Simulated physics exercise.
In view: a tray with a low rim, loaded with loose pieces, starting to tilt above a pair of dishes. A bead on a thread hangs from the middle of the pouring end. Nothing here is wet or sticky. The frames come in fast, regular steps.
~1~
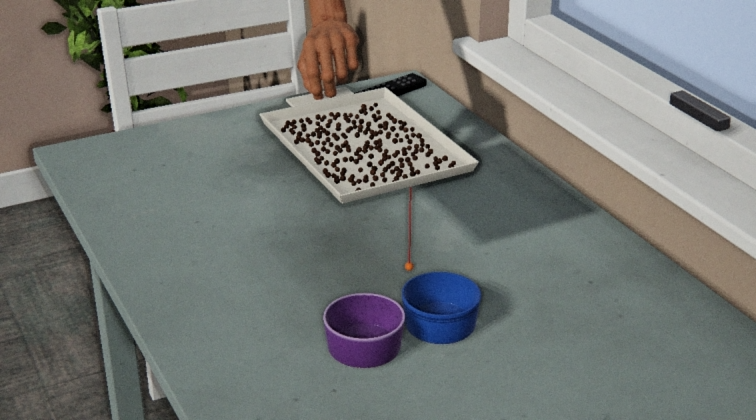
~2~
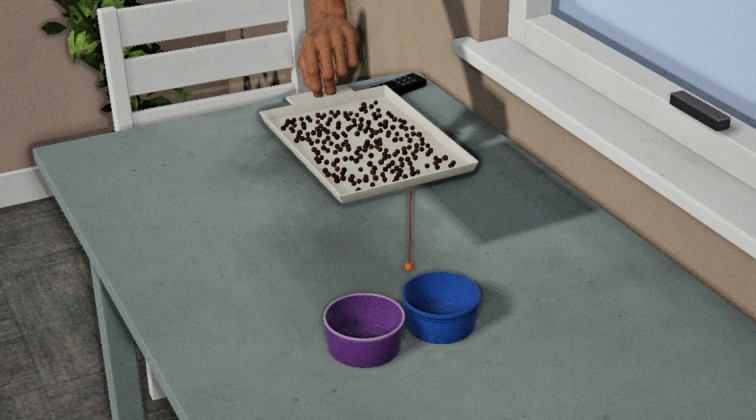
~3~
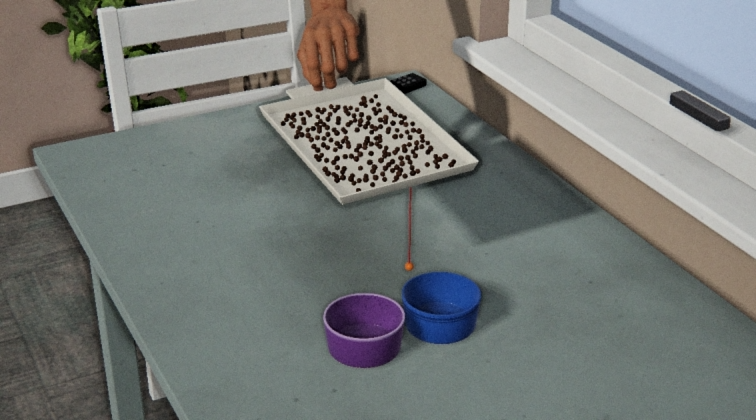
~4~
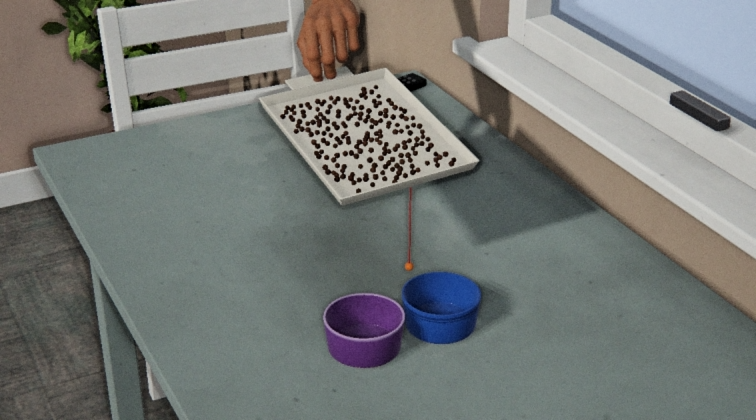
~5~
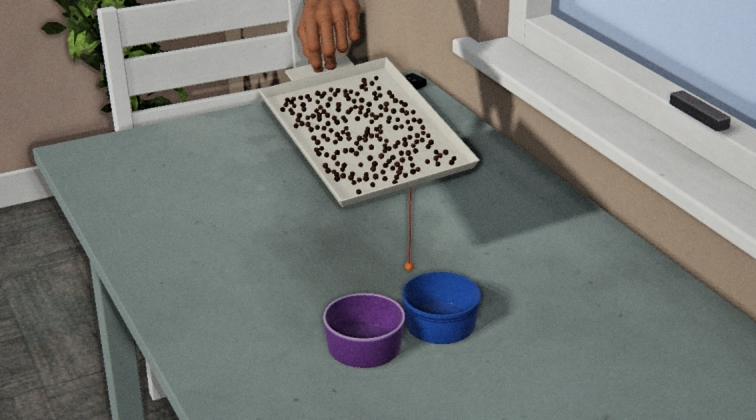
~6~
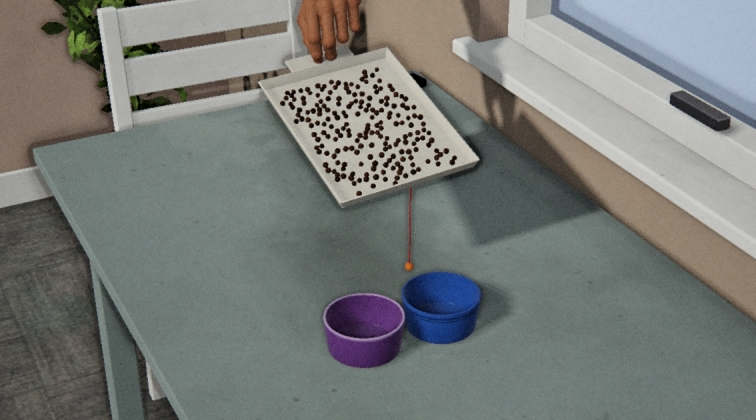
On a grey-green table by a window, a hand gradually raised the back of a white tray of small brown berries, tilting it slightly toward the purple and blue dishes, which stayed still.
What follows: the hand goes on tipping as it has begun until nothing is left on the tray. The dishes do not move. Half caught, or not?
They take the larger part between them.
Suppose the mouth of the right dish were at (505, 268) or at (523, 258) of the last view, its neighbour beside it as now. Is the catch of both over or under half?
The first try: The smaller part. The second: Not half.
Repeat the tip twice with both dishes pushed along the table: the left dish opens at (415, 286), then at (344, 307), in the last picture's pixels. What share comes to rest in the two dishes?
Roughly 30 per cent, and 90 per cent.
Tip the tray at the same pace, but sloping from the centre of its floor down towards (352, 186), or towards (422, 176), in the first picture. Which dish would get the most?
The first try: The dish on the left. The second: The right dish.
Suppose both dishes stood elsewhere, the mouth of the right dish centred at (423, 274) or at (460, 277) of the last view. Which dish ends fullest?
At the first place the left one, at the second the dish on the left.
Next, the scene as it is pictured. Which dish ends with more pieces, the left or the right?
Fuller: The left-hand dish.
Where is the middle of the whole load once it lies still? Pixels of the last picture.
Roughly at (370, 341).
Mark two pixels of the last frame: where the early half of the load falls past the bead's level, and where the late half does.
At about (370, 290), then at (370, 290).
Soon after the last picture, tray tipped steeply; nearly all on the tray; a stray few in the left dish; a stray few in the right dish; a stray few outside both; a stray few in the air.
A little later, tray tipped right over; about a quarter on the tray; about a third in the left dish; a small part in the right dish; a small part outside both; about a third in the air.
Later still, tray tipped past a quarter turn; about two thirds in the left dish; about a quarter in the right dish; a small part outside both.
At rest, tray tipped past a quarter turn; about two thirds in the left dish; about a quarter in the right dish; a small part outside both.
